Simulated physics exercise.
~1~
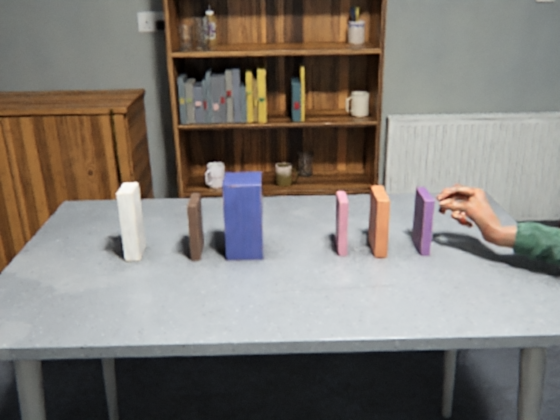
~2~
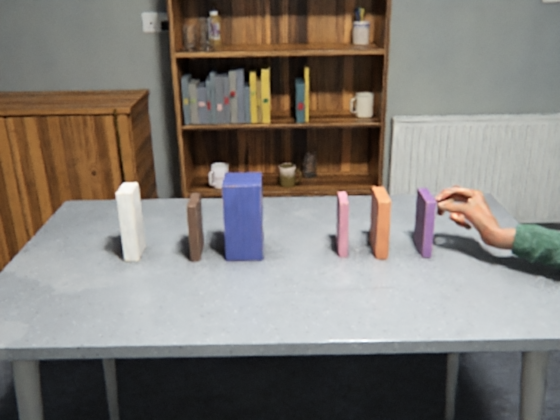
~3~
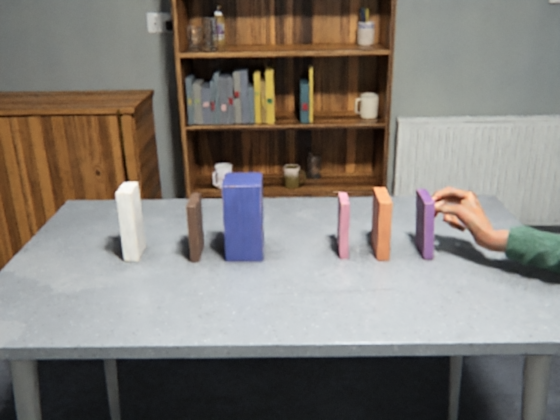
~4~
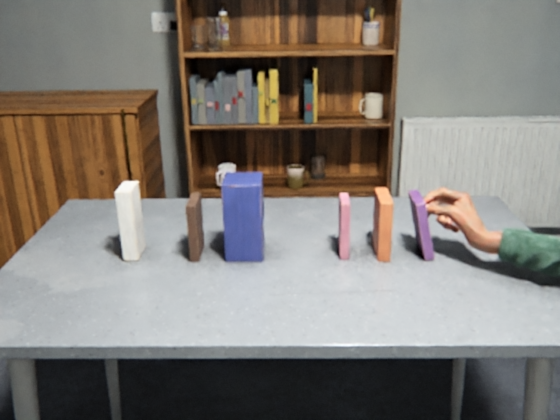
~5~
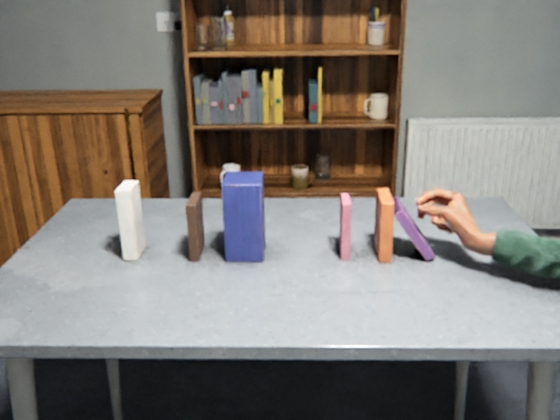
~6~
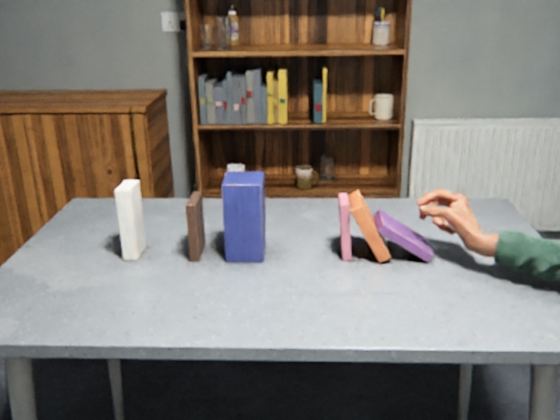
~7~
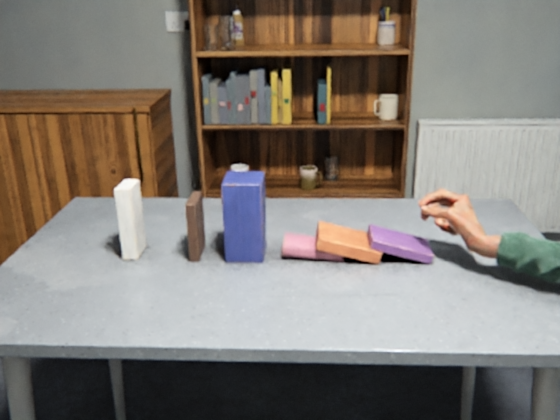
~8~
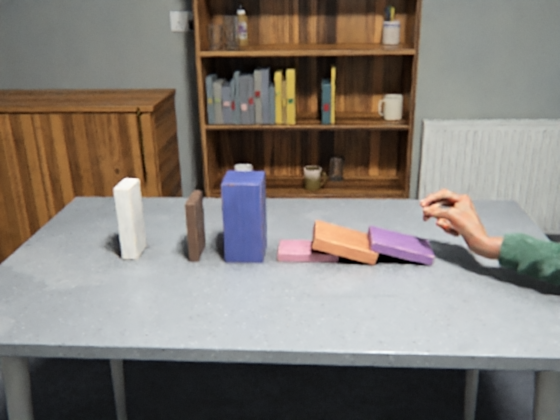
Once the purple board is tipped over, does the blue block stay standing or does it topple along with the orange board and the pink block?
The blue block stays standing. Only the orange board and the pink block topple after the purple board is tipped.
